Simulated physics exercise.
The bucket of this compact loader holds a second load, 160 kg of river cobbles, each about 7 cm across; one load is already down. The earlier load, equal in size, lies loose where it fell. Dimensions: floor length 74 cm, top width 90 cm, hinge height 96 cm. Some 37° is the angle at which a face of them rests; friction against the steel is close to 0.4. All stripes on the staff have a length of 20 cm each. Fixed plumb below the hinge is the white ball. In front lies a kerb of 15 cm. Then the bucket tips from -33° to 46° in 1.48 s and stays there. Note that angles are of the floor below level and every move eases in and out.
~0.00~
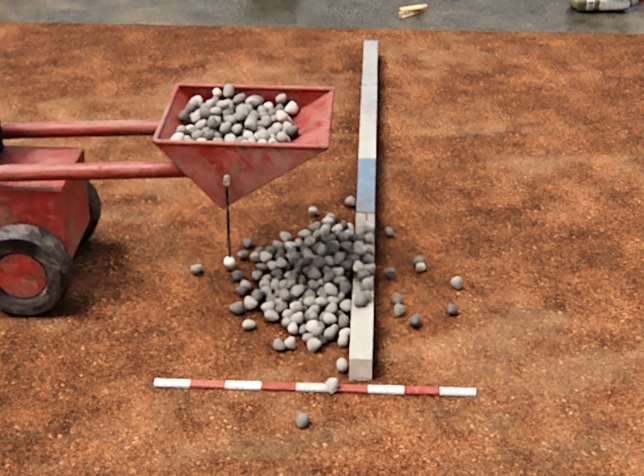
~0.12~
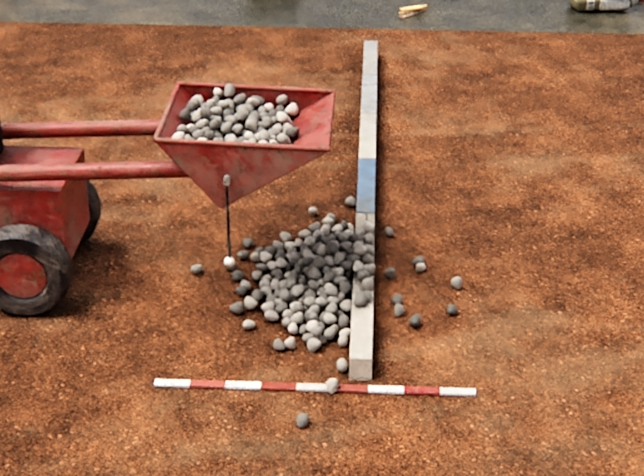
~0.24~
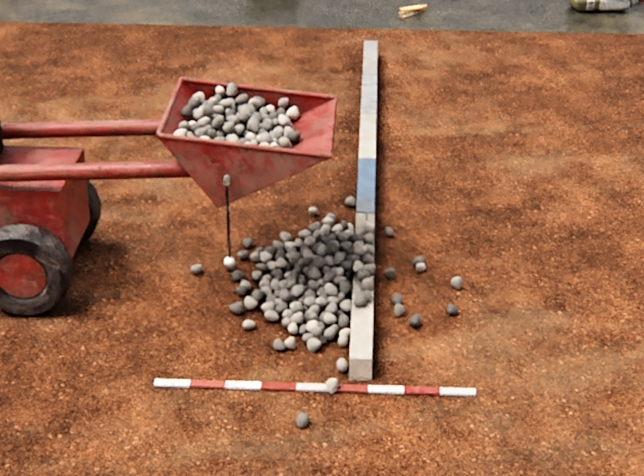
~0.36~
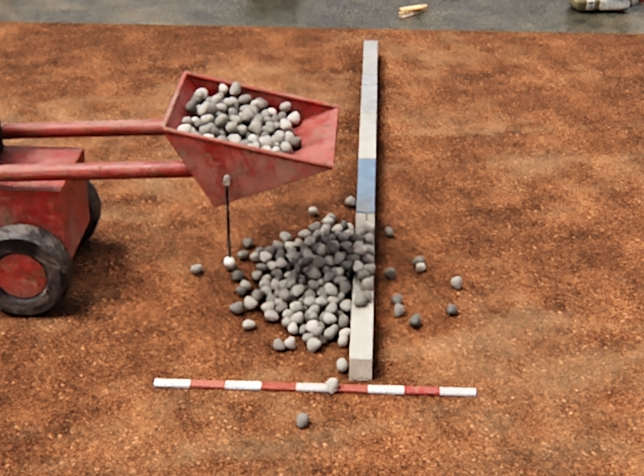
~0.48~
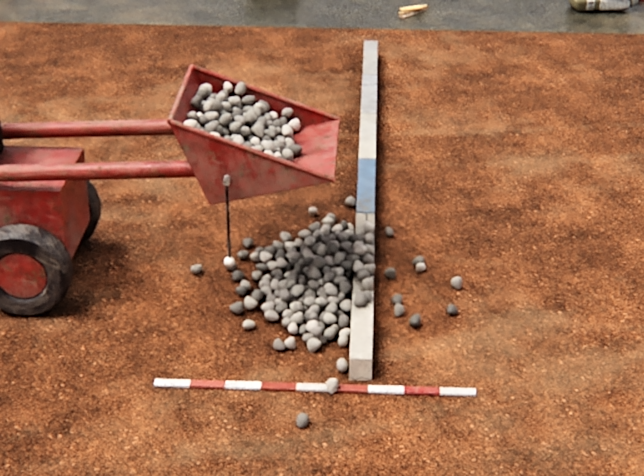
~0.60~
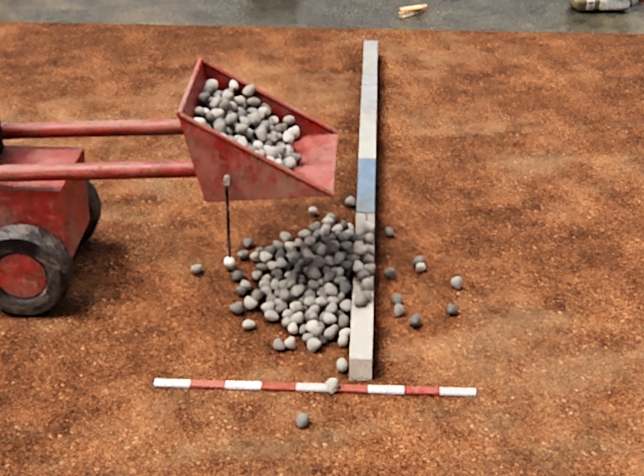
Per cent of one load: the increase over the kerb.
15 percent.
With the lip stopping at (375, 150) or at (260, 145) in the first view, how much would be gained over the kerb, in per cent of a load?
65 % and 0 %.
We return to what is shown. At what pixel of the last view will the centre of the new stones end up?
They settle centred around (324, 269).
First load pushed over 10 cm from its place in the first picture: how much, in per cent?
Close to 5 per cent.
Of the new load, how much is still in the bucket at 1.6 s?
Some 15 percent, roughly.
After 1.1 s the floor is at 34°; in per cent of one load, 99 in the bucket, 98 on this side of the kerb, 3 over the kerb; the foremost stones are at (418, 284).
After 1.6 s the floor is at 46°; in per cent of one load, 17 in the bucket, 176 on this side of the kerb, 6 over the kerb; the foremost stones are at (427, 282).
After 1.9 s the floor is at 46°; in per cent of one load, 0 in the bucket, 184 on this side of the kerb, 16 over the kerb; the foremost stones are at (457, 292).
After 4.4 s the floor is at 46°; in per cent of one load, 0 in the bucket, 182 on this side of the kerb, 18 over the kerb; the foremost stones are at (484, 280). Net gain over the kerb, 15.
